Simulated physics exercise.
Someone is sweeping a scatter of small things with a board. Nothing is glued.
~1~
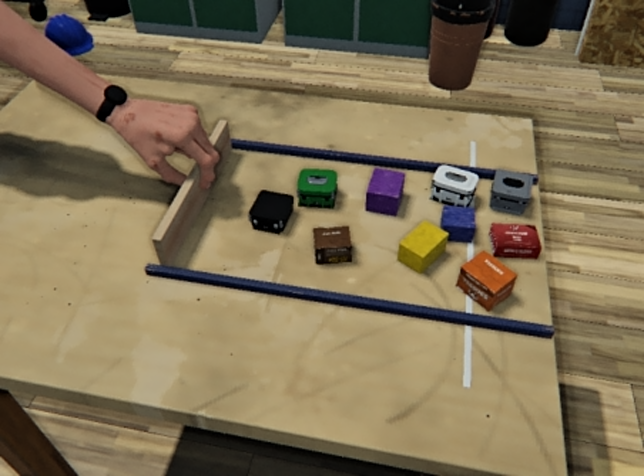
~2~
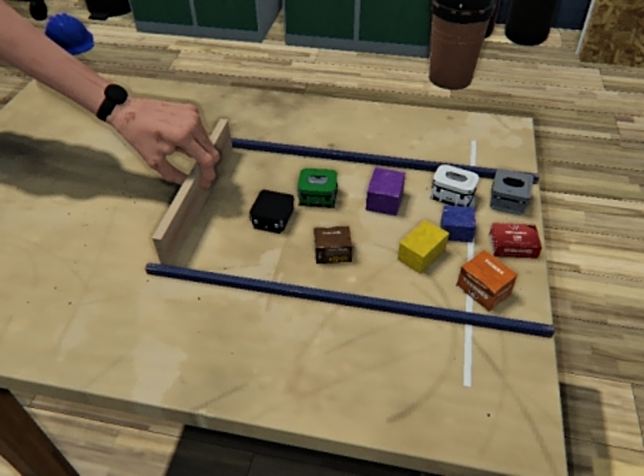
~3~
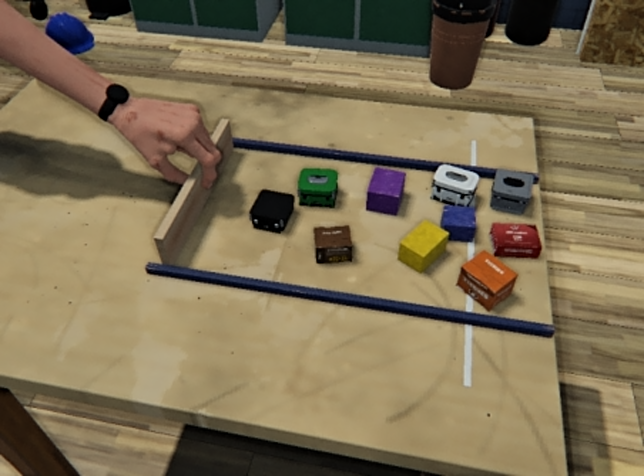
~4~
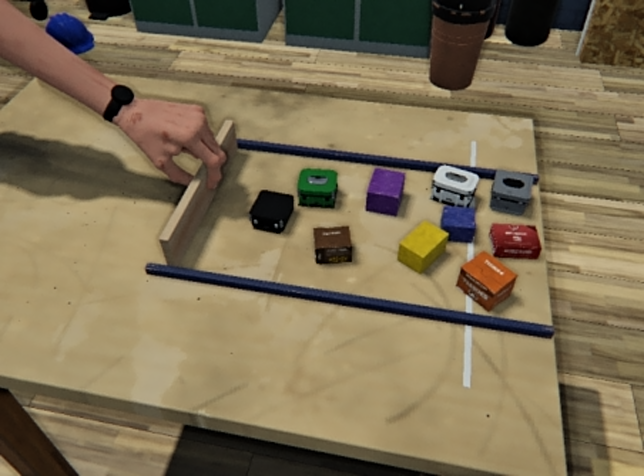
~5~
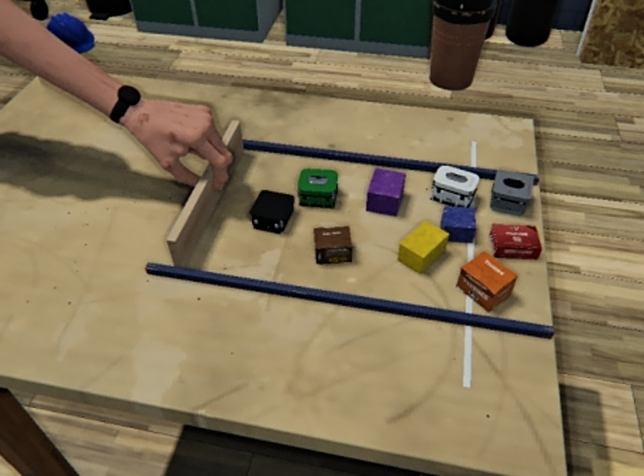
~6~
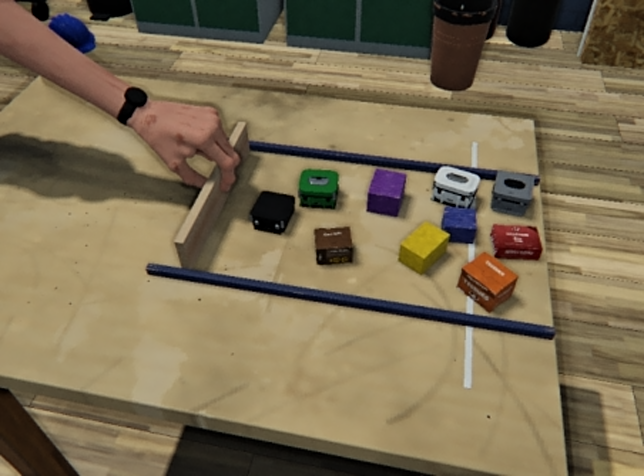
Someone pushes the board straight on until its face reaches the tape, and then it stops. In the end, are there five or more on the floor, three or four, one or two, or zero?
There are three or four on the floor.
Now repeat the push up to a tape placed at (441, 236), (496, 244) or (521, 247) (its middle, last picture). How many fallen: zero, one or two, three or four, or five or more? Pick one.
Place by place: One or two, then five or over, then at least five.
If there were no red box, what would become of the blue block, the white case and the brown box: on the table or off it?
Blue block down, white case down, brown box still up.
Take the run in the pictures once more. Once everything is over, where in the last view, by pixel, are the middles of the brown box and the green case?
The first near (492, 274), the second near (494, 213).
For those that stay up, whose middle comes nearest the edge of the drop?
The purple block.
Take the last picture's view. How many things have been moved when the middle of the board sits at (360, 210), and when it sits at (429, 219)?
It comes to 5 for the first spot, 10 for the other.
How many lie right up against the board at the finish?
3 of them.
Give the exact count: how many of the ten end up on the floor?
Count of fallen: 4.
Soon after, none off yet; red box at rest near (516, 242); grey case at rest near (512, 193); orange box at rest near (487, 282).
After that, none off yet; red box at rest near (519, 244); grey case displaced a little near (526, 194); orange box at rest near (487, 282).
In the end, the number that fall off is three or four; gone, white case, blue block, grey case and red box.
